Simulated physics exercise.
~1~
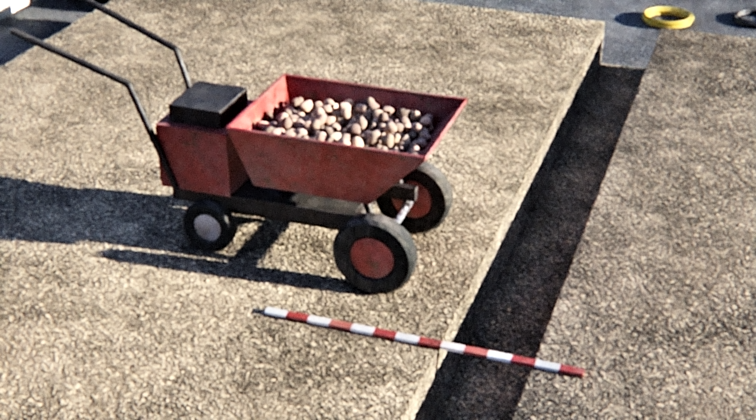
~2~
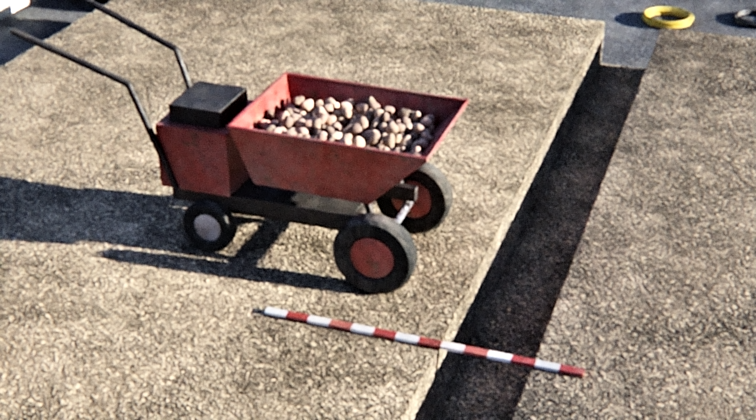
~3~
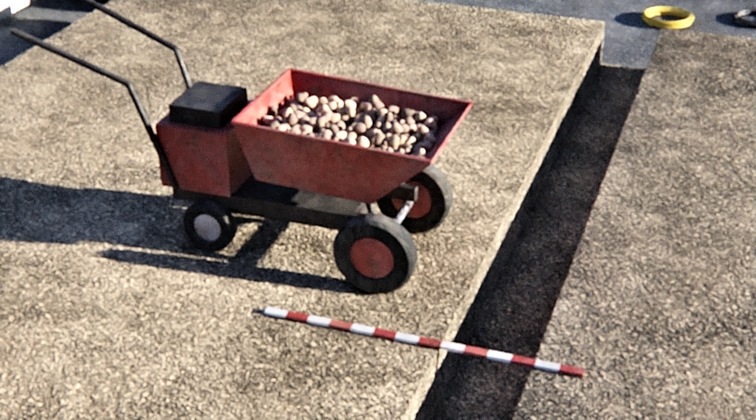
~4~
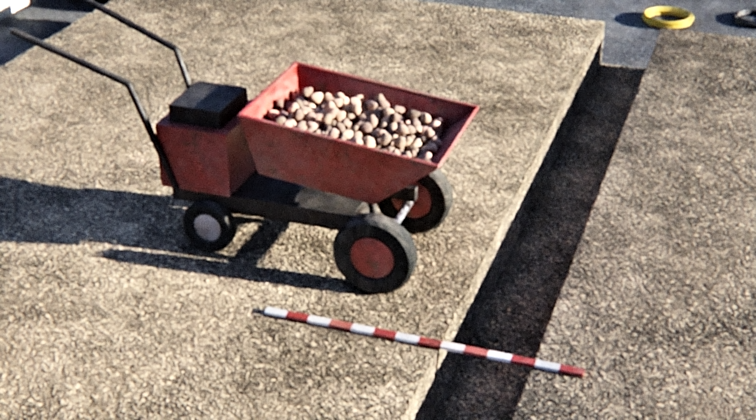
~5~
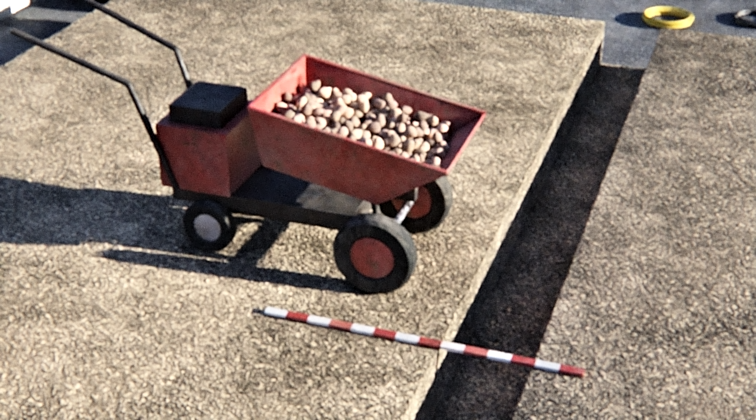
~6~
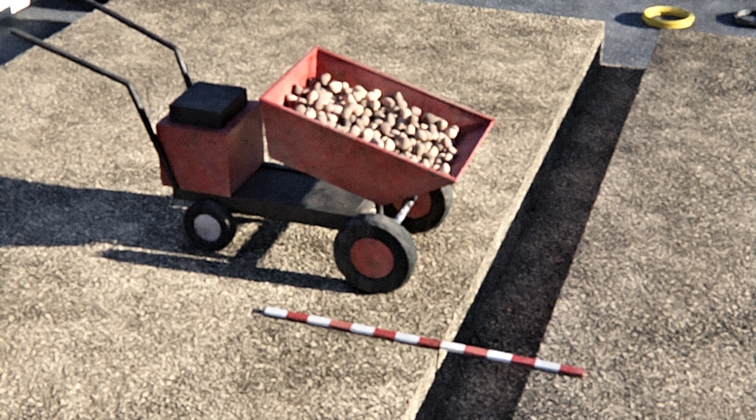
A red barrow stands still while its tray of cobbles gradually tilts toward the right.
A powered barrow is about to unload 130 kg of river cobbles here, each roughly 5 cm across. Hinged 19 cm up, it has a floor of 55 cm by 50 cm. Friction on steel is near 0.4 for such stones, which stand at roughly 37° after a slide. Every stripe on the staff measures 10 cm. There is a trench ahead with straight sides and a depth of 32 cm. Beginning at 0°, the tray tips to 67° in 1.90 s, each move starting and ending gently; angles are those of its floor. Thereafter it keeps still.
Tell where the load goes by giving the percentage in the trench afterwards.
About 72 per cent of the load is in the trench.
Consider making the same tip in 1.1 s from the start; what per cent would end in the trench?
Trench share: Approx. 65%.
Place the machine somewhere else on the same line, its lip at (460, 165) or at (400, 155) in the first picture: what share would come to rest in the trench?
Result: Close to 35 then close to 95 per cent.
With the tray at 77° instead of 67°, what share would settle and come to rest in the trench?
The trench would hold about 80% of it.
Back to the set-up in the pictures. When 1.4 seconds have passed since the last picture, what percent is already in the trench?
Roughly 35 percent of the load.
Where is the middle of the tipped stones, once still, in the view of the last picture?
Their middle ends up near (541, 324).
Then, 0.8 s after the last picture the floor is at 56°, 100 % in the tray; the foremost stones are at (509, 236).
Then, 1.4 s after the last picture the floor is at 67°, 50 % in the tray, 34 % in the trench, 15 % past the trench; the foremost stones are at (632, 288).
Then, 1.7 s after the last picture the floor is at 67°, 20 % in the tray, 52 % in the trench, 28 % past the trench; the foremost stones are at (704, 327).
Then, 3.7 s after the last picture the floor is at 67°, 0 % in the tray, 72 % in the trench, 28 % past the trench; the foremost stones are at (741, 338).
